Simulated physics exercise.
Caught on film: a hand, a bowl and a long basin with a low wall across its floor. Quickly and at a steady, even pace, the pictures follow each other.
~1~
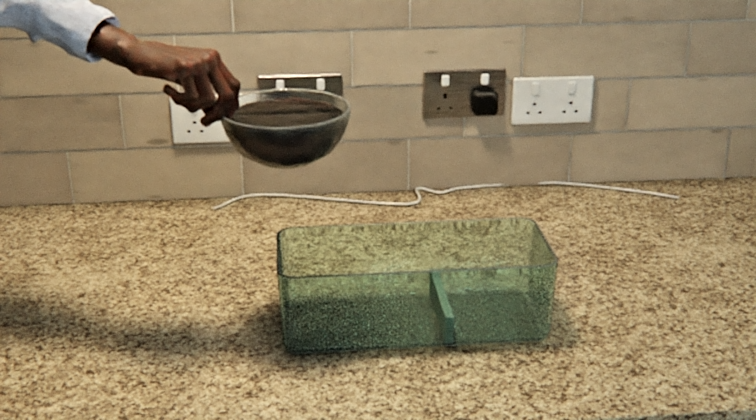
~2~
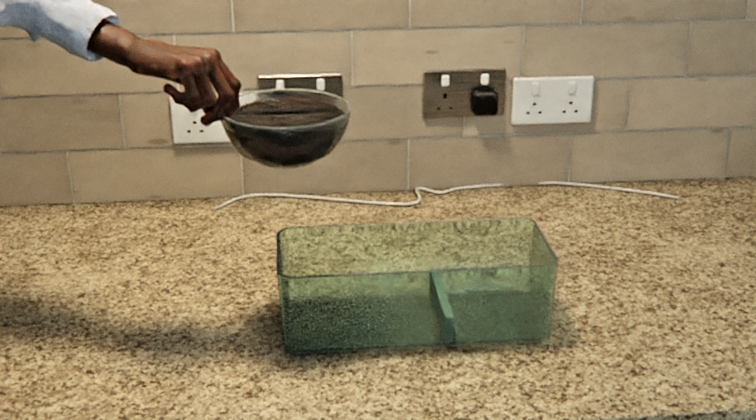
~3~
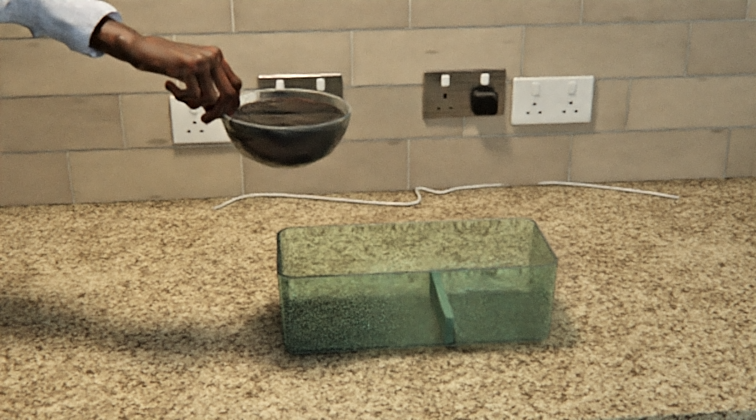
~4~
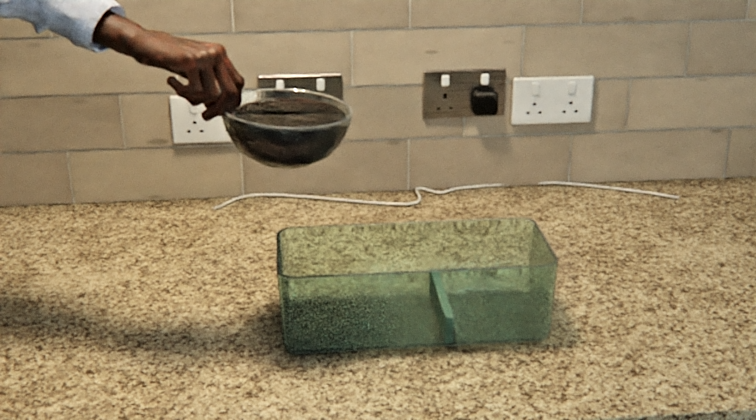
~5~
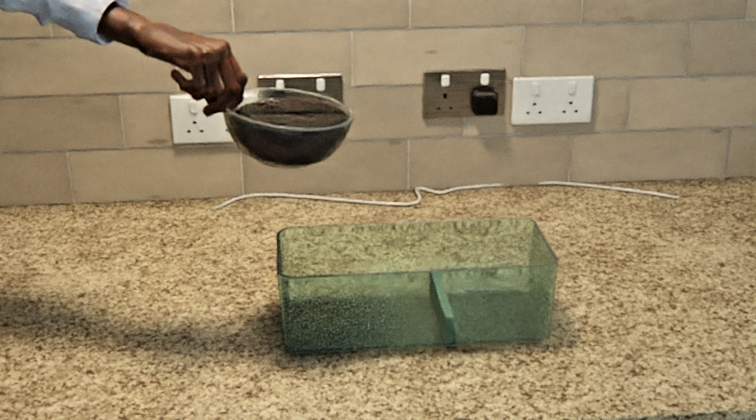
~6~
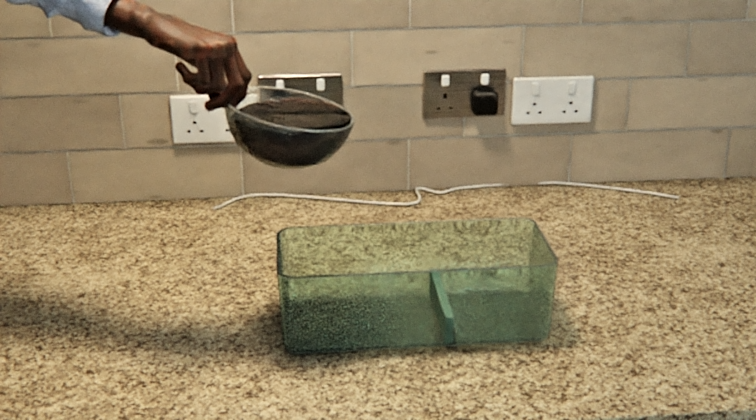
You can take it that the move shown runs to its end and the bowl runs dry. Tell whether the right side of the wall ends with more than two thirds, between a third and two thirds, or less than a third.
The right side ends with less than a third.
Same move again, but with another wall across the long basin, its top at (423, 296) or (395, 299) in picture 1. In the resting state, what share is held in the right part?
Case 1: 25 %; case 2: 65 %.
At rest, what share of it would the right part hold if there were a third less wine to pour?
I'd reckon close to 5 %.
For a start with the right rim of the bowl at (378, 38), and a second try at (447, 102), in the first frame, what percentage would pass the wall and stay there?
Close to 60 in a hundred, then close to 90 in a hundred.
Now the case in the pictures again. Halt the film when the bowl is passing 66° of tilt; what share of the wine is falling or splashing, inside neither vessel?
Somewhere around 35 per cent of it.
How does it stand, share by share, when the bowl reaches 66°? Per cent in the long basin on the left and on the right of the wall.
Left 35 %, right 0 %.
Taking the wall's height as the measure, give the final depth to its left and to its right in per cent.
Left side: Approx. 60 %; right side: Approx. 0 %.
A moment on, the bowl is tipped part way and 28 per cent is still to pour, 35 is left of the wall and 1 right of it.
Next, the bowl is tipped right over and 0 per cent is still to pour, 94 is left of the wall and 4 right of it.
Then the bowl is tipped right over and 0 per cent is still to pour, 94 is left of the wall and 6 right of it.
Later the bowl is tipped right over and 0 per cent is still to pour, 94 is left of the wall and 6 right of it.
Finally, 94 per cent lies left of the wall, 6 right of it and 1 outside.
